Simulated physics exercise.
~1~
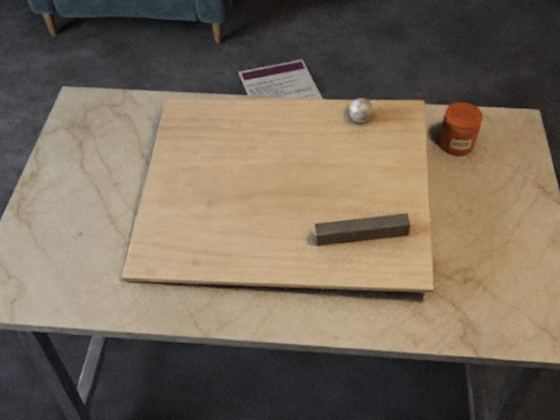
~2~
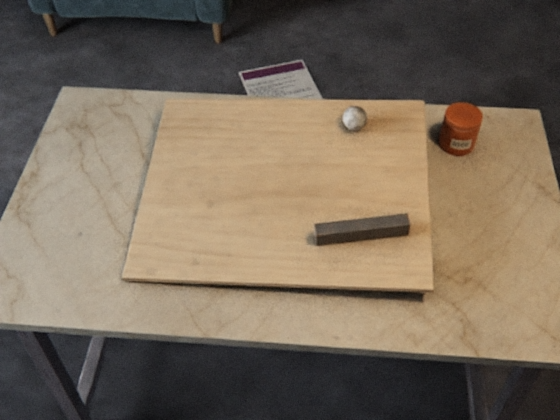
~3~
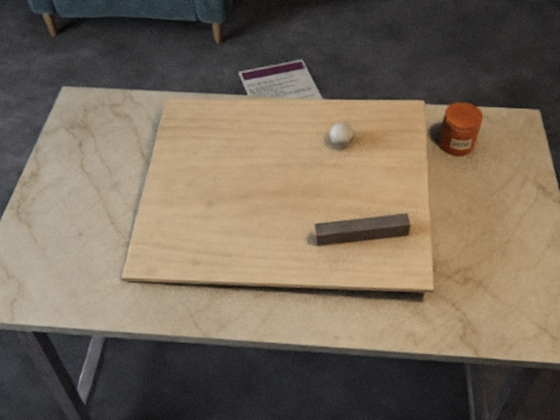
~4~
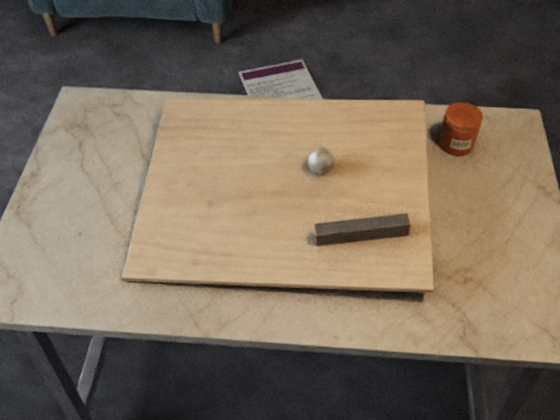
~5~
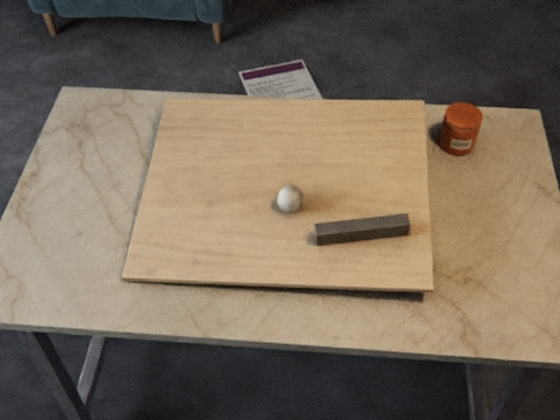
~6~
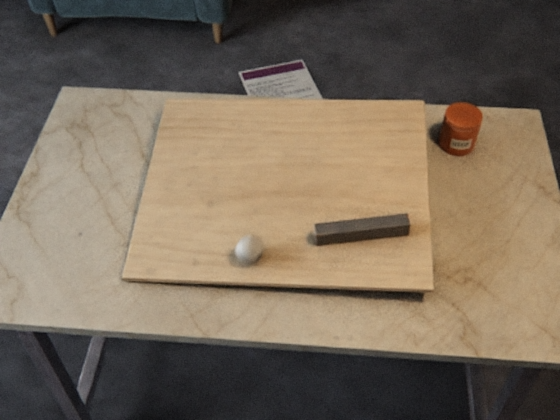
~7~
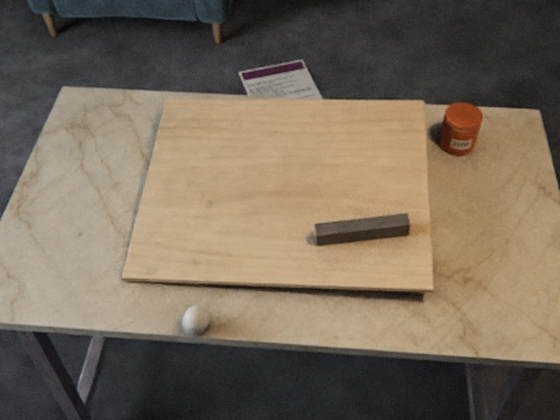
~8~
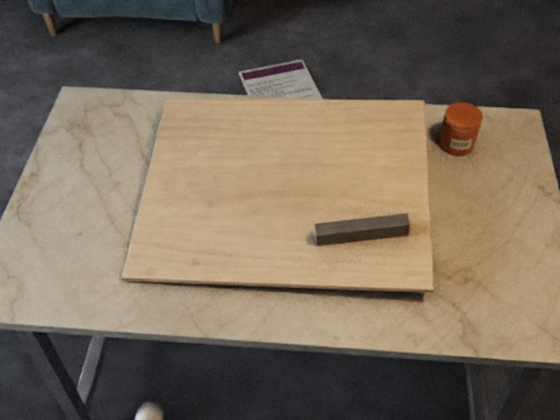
On a tilted wooden board, a white ball rolls left and drops off the near edge.
